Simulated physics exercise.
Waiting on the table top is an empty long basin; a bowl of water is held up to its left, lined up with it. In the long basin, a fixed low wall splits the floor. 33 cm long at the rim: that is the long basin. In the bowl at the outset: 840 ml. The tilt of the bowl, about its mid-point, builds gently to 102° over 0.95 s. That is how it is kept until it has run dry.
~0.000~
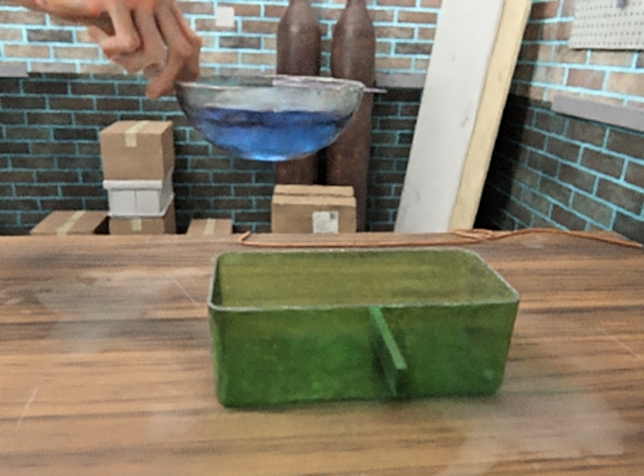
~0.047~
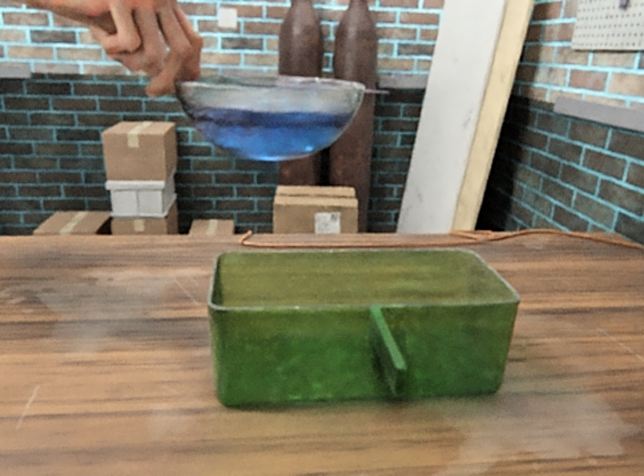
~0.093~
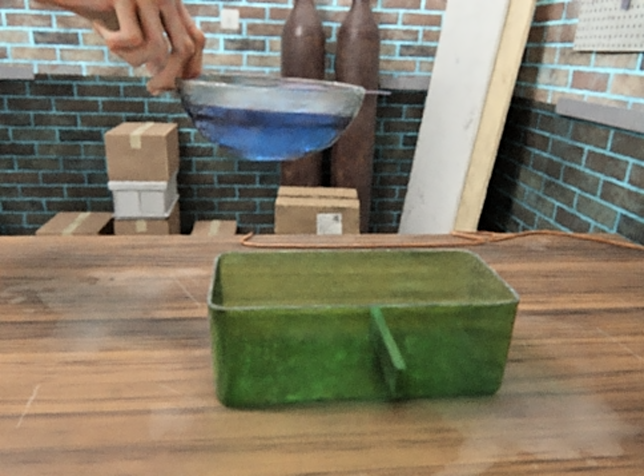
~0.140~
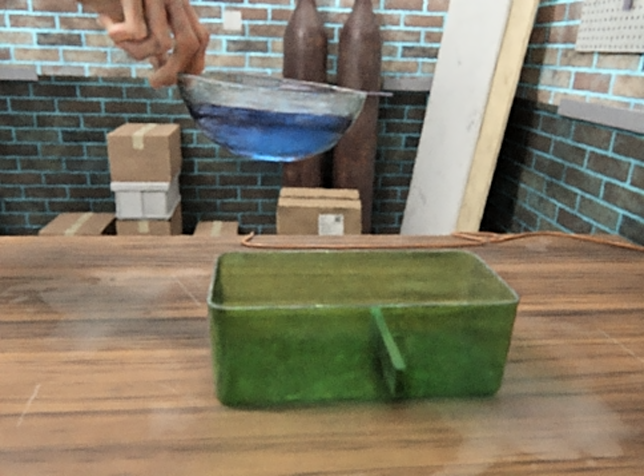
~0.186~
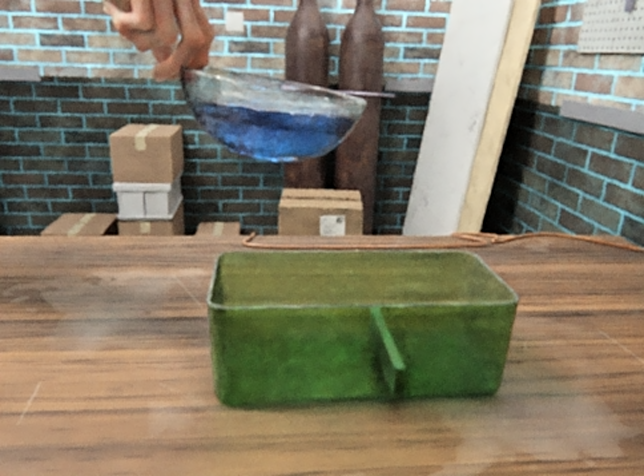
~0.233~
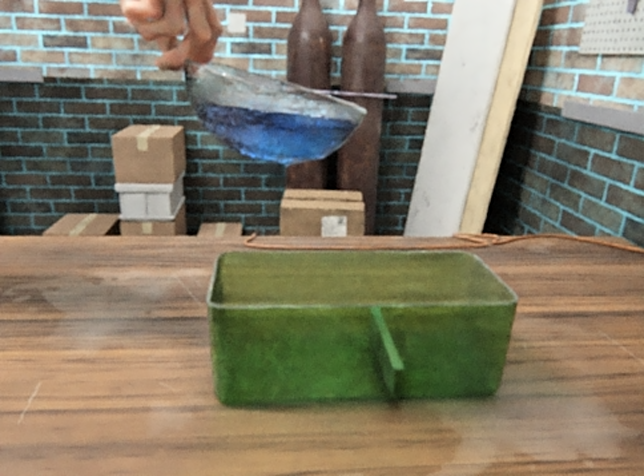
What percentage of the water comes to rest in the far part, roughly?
56 %.
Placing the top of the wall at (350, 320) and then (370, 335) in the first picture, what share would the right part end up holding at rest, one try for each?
85 per cent first, 70 per cent second.
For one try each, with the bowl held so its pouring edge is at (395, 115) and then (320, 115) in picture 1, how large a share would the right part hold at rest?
The first try gives around 65 percent, the second around 15 percent.
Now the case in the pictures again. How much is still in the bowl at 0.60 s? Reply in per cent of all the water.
Still held: Roughly 28 % of the total.
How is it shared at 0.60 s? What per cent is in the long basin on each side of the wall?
About 2 % left, 18 % right.
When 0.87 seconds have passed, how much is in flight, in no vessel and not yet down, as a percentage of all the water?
Some 7 % is up in the air.
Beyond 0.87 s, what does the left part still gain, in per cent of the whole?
About 10 percent, give or take.
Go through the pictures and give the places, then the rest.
In the first picture, it leans 0°; its right rim is at (361, 86); the water meets the walls at (184, 101) and (352, 104); the long basin's rim runs from (213, 279) to (495, 274); the wall's top is at (387, 335).
In the second picture, it leans 1°; its right rim is at (362, 88); the water meets the walls at (185, 100) and (352, 105).
In the third picture, it leans 2°; its right rim is at (362, 91); the water meets the walls at (186, 99) and (352, 107).
In the fourth picture, it leans 5°; its right rim is at (363, 96); the water meets the walls at (188, 98) and (353, 110).
In the fifth picture, it leans 9°; its right rim is at (364, 103); the water meets the walls at (191, 96) and (355, 112).
In the sixth picture, it leans 14°; its right rim is at (364, 112); the water meets the walls at (195, 97) and (358, 114).
By 0.60 s the tilt is 71° and 29 per cent is still to pour, 2 is left of the wall and 17 right of it.
By 0.87 s the tilt is 100° and 0 per cent is still to pour, 34 is left of the wall and 59 right of it.
By 1.15 s the tilt is 102° and 0 per cent is still to pour, 42 is left of the wall and 57 right of it.
By 1.45 s the tilt is 102° and 0 per cent is still to pour, 42 is left of the wall and 56 right of it.
At rest 43 per cent lies left of the wall, 56 right of it and 1 outside.
